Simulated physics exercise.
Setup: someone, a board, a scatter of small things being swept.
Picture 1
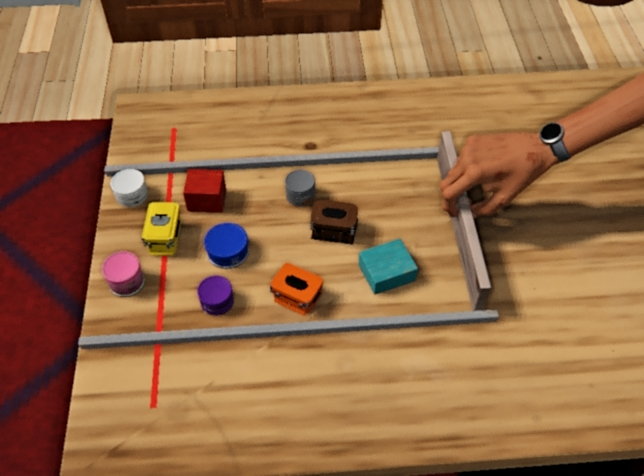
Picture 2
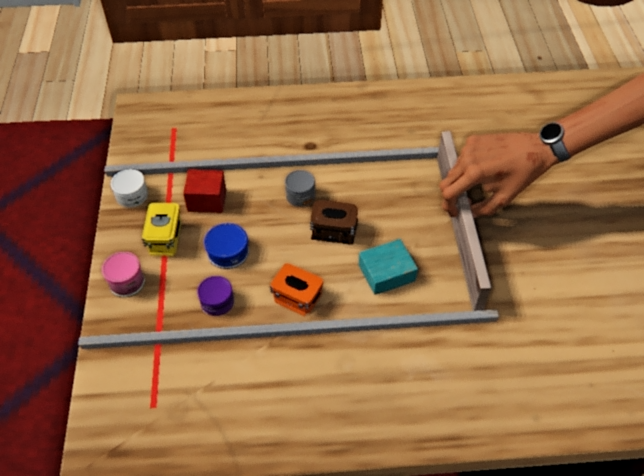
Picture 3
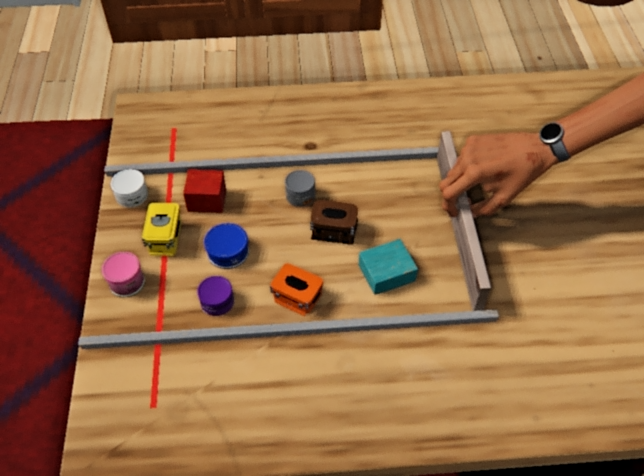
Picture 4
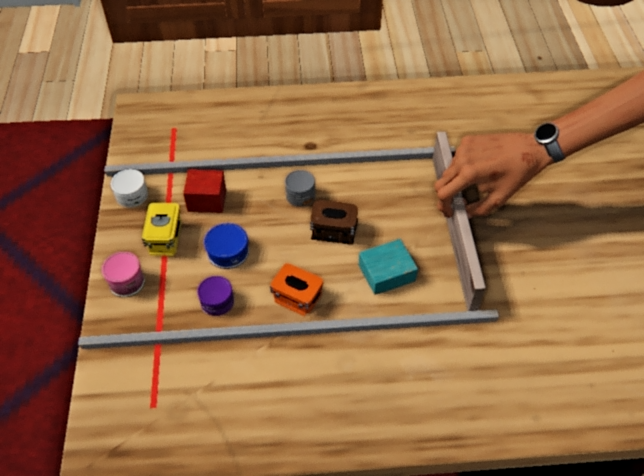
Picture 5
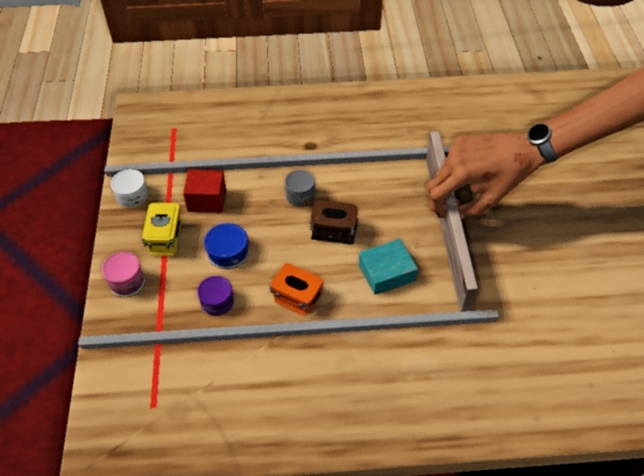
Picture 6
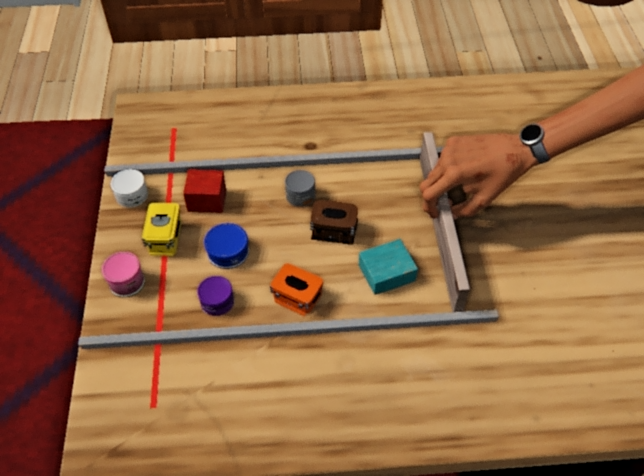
A hand wearing a watch held a board upright at the right end of two rails, kept it still briefly, then slid it slightly left, while the small colourful objects between the rails stayed put.
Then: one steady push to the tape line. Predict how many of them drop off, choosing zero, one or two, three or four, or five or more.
Pretty sure the pieces that leave the surface number one or two this time.
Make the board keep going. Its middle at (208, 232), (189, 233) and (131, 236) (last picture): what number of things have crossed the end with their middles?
Counts: 0, 0, 6.
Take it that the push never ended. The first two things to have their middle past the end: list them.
Order: White tub, pink pot.
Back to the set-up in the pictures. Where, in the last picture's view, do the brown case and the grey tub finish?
In the last picture the brown case sits around (141, 238) and the grey tub around (152, 196).
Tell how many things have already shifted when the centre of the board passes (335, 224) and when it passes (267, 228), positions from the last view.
At first I count 3, and then 6.
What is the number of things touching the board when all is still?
It adds up to 4.
Soon after, none off yet; white tub at rest near (130, 189); pink pot at rest near (124, 275); yellow case at rest near (163, 229).
In the end, the number that fall off is one or two; gone, pink pot and white tub.
